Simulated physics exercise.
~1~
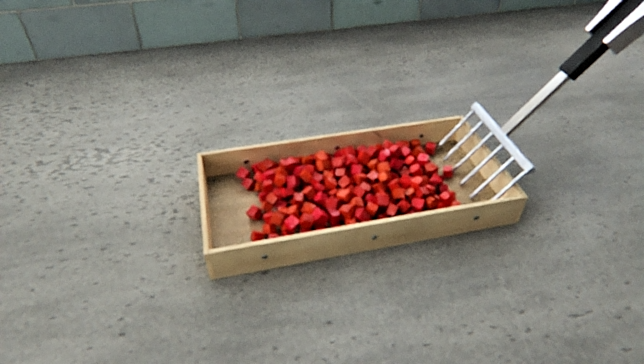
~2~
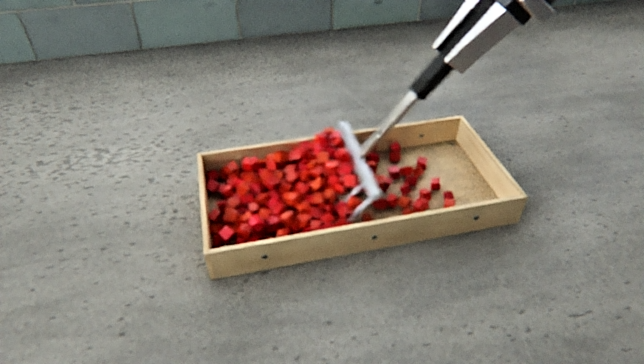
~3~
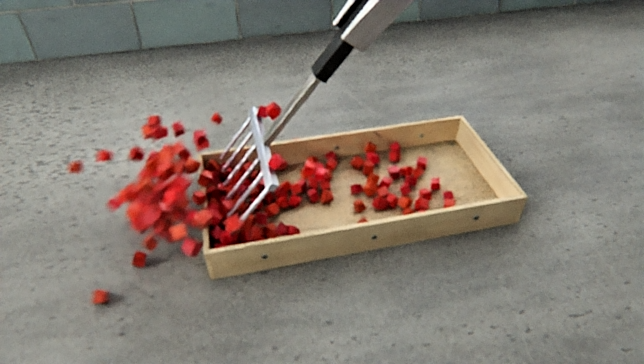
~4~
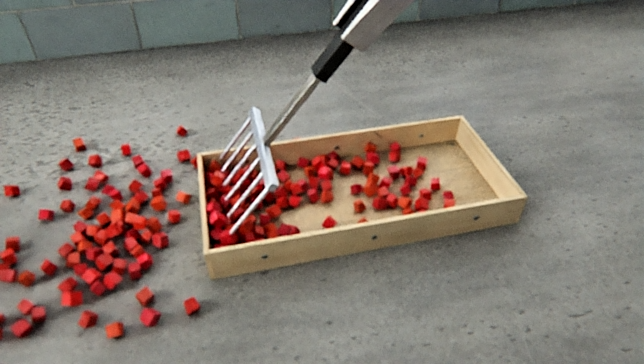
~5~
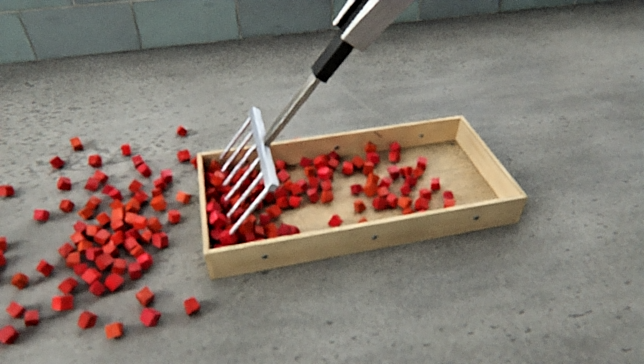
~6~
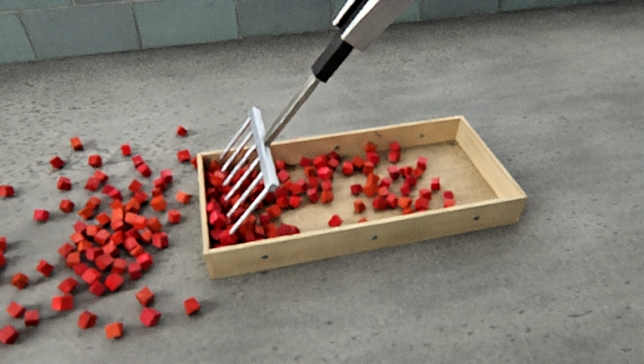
A robot arm's fork sweeps red cubes left through a wooden tray, spilling many outside.
